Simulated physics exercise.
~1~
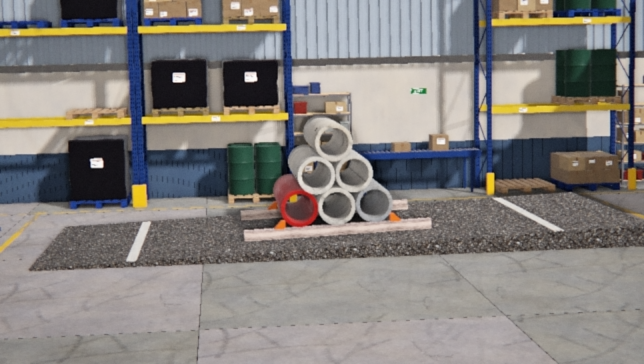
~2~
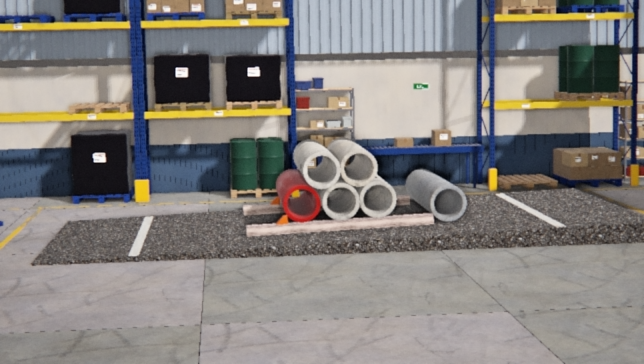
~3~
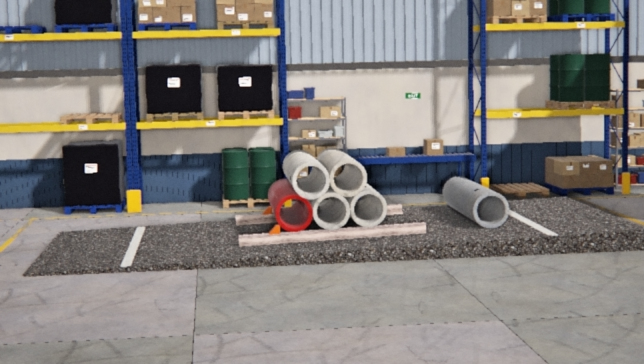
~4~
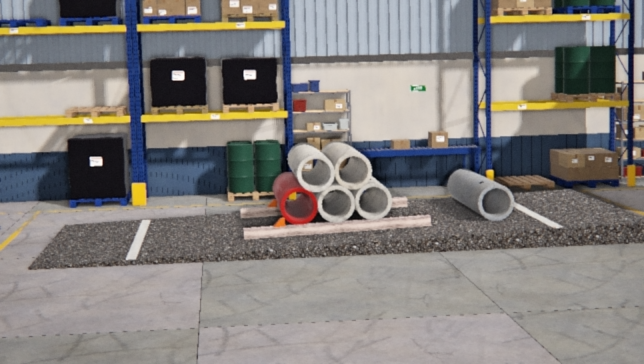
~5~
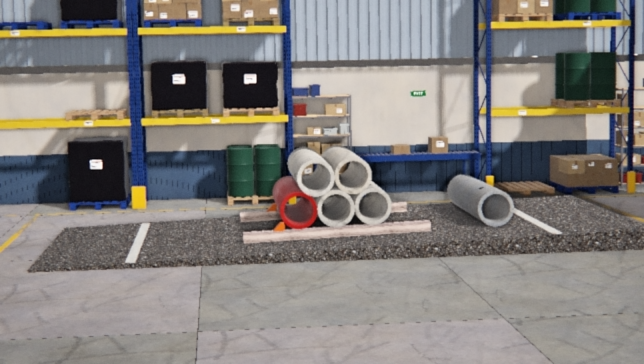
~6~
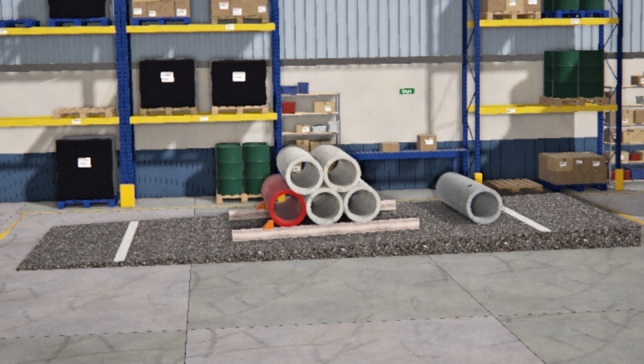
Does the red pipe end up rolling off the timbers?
No, the red pipe stays on the timbers at the bottom left of the stack.
